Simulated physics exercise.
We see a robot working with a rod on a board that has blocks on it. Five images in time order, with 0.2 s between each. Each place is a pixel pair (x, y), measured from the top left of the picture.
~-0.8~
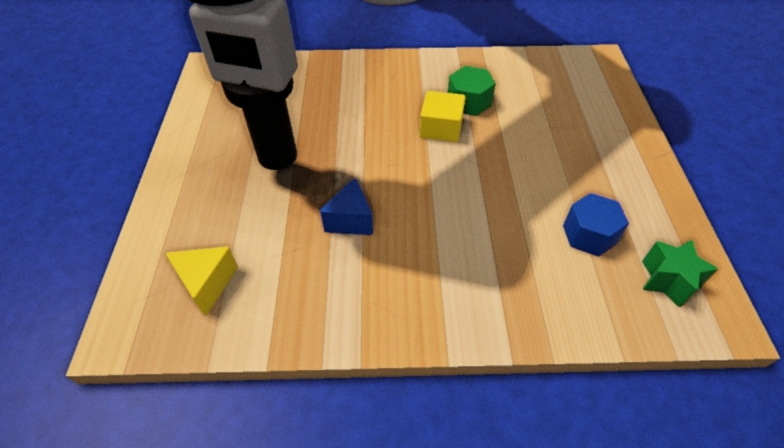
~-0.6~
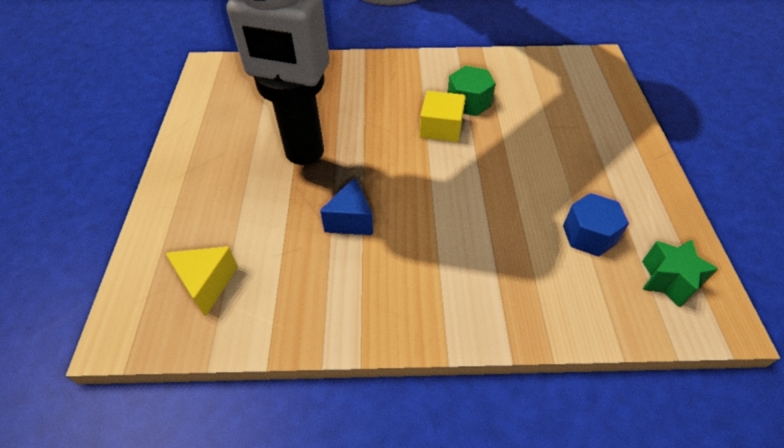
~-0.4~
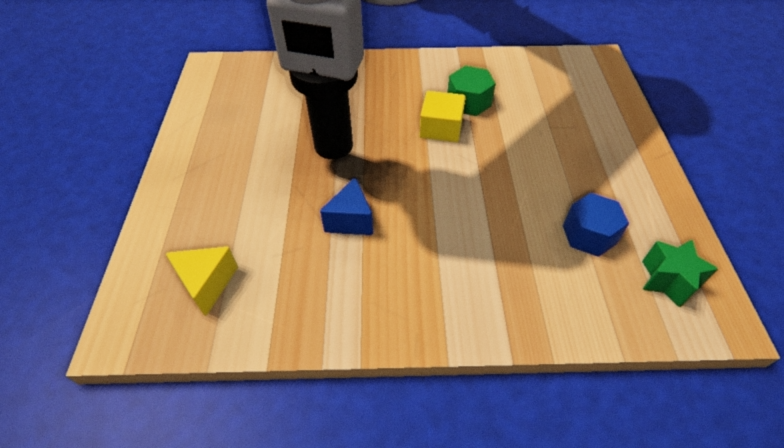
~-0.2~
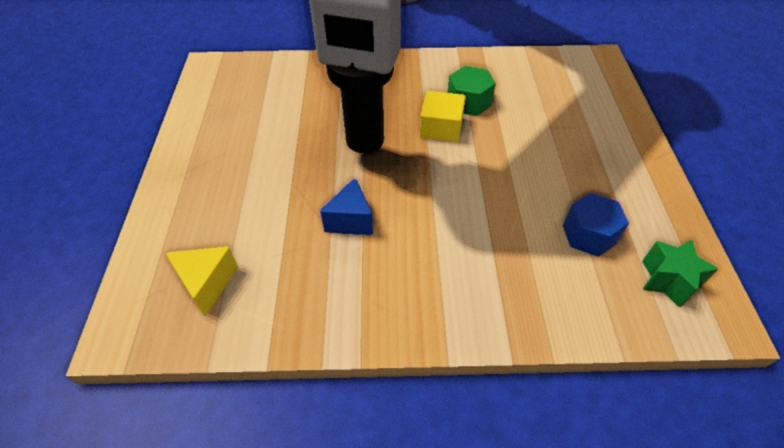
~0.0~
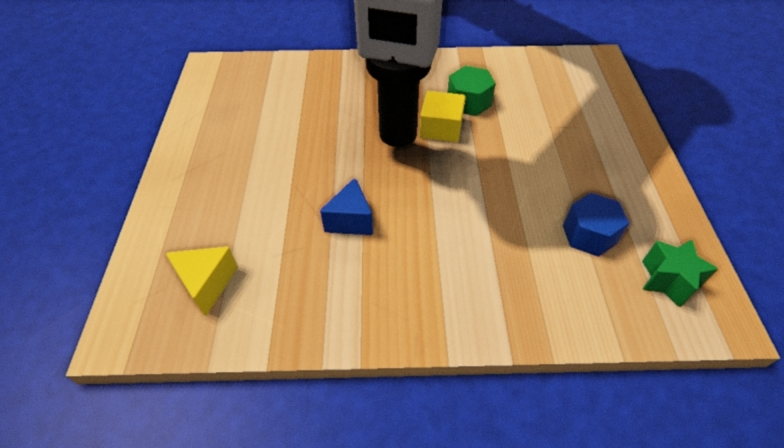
On a striped wooden board scattered with coloured blocks, a robot's black rod moved steadily right, passing above the blue triangle and nearing the yellow square, while all the blocks stayed still.
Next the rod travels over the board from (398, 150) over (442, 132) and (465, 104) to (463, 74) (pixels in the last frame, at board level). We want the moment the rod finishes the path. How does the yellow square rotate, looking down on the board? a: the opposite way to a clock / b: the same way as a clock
Correct choice: B.
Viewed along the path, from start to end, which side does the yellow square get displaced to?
Pushed right.
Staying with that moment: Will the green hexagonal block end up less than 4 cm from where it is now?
No, I don't think so.
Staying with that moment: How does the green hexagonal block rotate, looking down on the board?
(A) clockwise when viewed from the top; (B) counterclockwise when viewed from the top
Choice B: Counterclockwise when viewed from the top.
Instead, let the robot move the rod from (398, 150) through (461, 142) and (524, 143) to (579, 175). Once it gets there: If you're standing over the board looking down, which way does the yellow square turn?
Looking down, it rotates anti-clockwise.
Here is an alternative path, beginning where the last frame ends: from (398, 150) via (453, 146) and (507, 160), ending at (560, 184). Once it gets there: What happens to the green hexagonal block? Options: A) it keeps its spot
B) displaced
(B)
What follows on the original path. One third of the way, rod at (444, 116); yellow square at (481, 93), turned 15° clockwise; green hexagonal block at (488, 68), turned 45° anticlockwise.
Two thirds of the way, rod at (467, 88); yellow square at (506, 79), turned 60° clockwise; green hexagonal block at (513, 52), turned 80° anticlockwise.
At the end, rod at (465, 58); blue triangle still; yellow square at (508, 76), turned 80° clockwise; green hexagonal block at (513, 52), turned 80° anticlockwise.
